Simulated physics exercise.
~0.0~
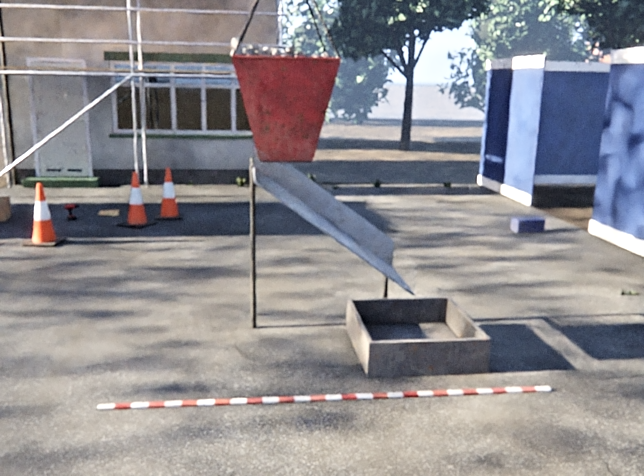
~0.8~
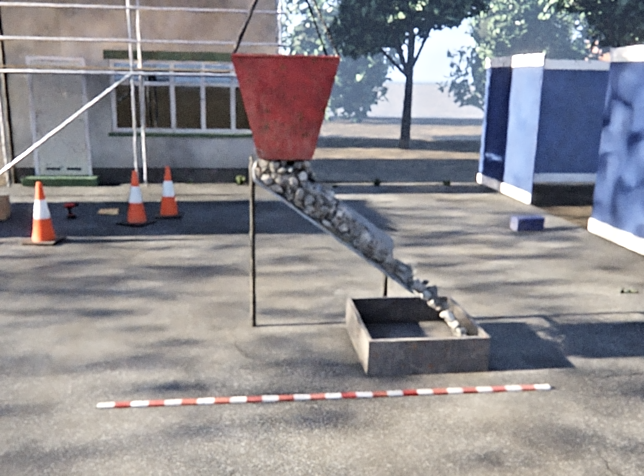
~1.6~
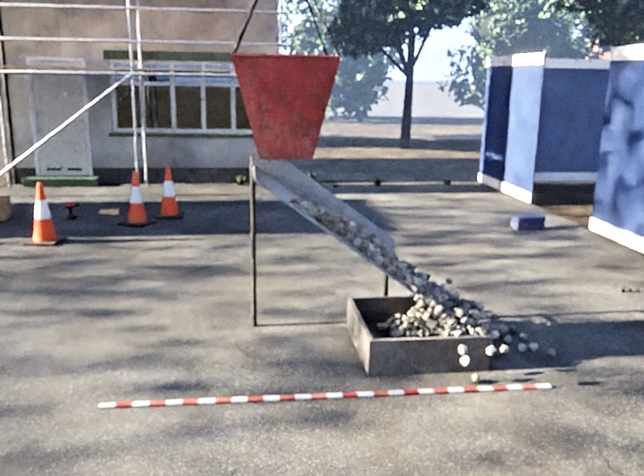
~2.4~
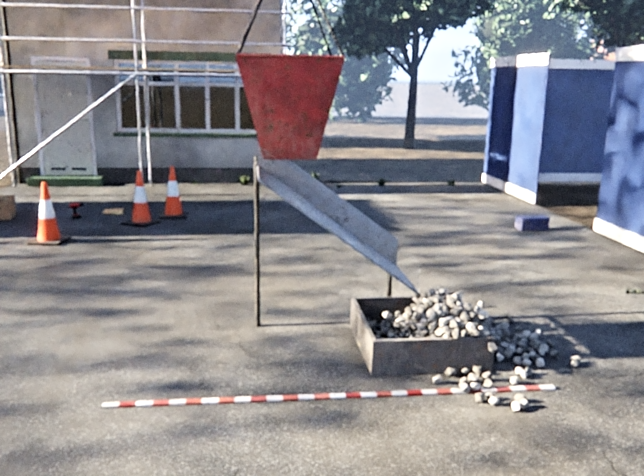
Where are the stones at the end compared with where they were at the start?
They start out of sight inside the raised red skip. By the end they are lower and further right, most heaped in the bin below the chute and the rest on the ground beside it.
